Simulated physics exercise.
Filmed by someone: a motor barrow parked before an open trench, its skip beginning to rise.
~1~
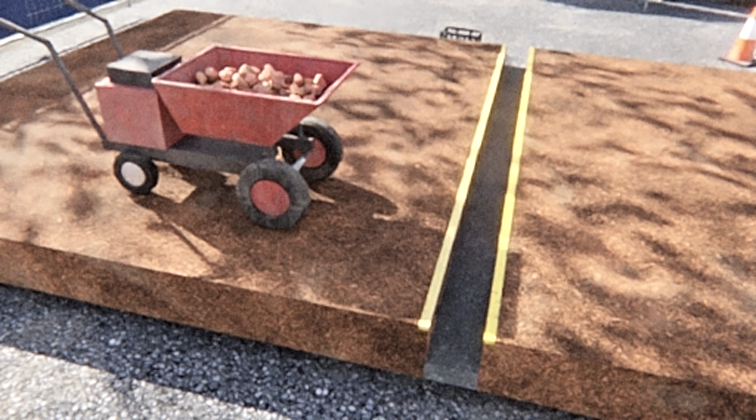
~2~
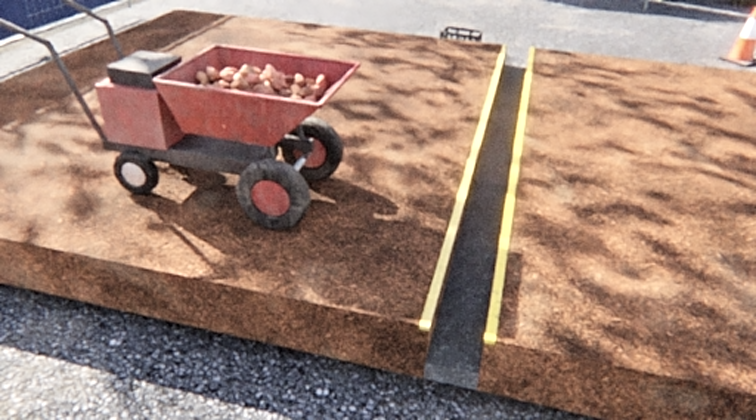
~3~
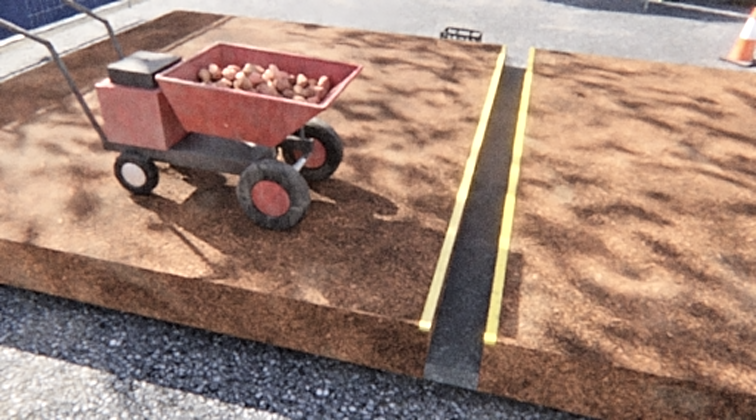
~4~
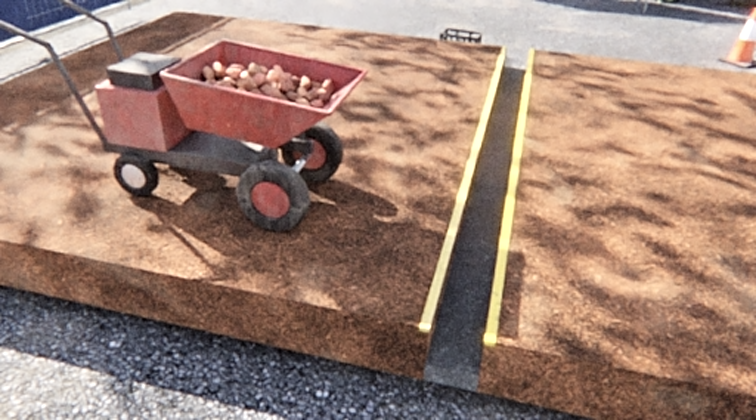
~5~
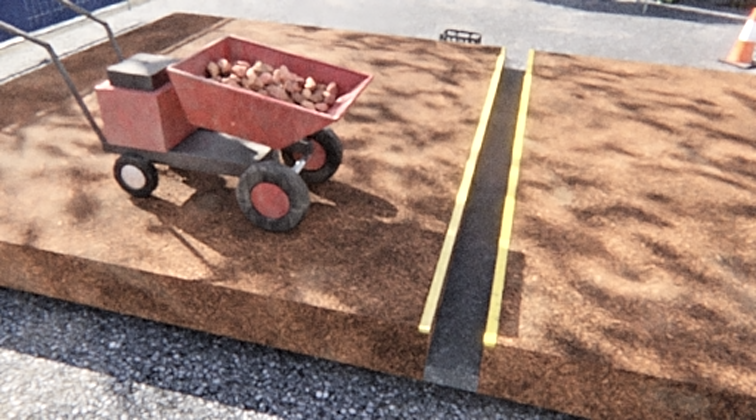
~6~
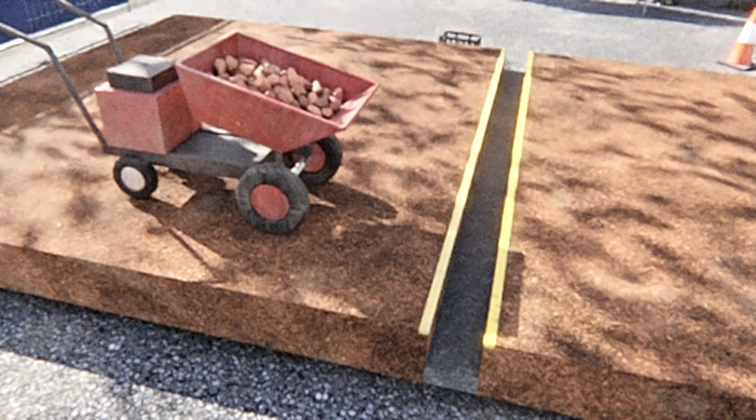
The video shows a red motor barrow loaded with rubble standing on brown ground to the left of a narrow, yellow-edged trench. The barrow stays in place while its skip slowly tilts a little forward toward the right.
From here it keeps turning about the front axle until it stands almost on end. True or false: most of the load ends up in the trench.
False.
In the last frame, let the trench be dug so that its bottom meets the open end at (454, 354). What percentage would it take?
The share comes out near 30 percent.
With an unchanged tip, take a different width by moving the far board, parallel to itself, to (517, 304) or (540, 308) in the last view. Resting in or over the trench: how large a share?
In turn 30 and 30 in a hundred.
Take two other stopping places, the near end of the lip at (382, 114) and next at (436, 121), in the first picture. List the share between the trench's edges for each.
The first stop gives 90 per cent; the second gives 10 per cent.
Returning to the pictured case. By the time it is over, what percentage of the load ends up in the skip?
It is some 25 percent.
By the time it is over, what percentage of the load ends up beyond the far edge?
It comes to 0 per cent or so.
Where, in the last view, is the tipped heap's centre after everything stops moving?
Somewhere close to (440, 227) in the last picture.
Soon after the last picture, skip tipped steeply; all in the skip.
A little later, skip tipped steeply; most in the skip; about a quarter short of the trench; a stray few falling.
Later still, skip tipped right over; about a quarter in the skip; about half short of the trench; about a quarter in or heaped over the trench.
At rest, skip tipped right over; about a quarter in the skip; about half short of the trench; about a quarter in or heaped over the trench; none beyond it.
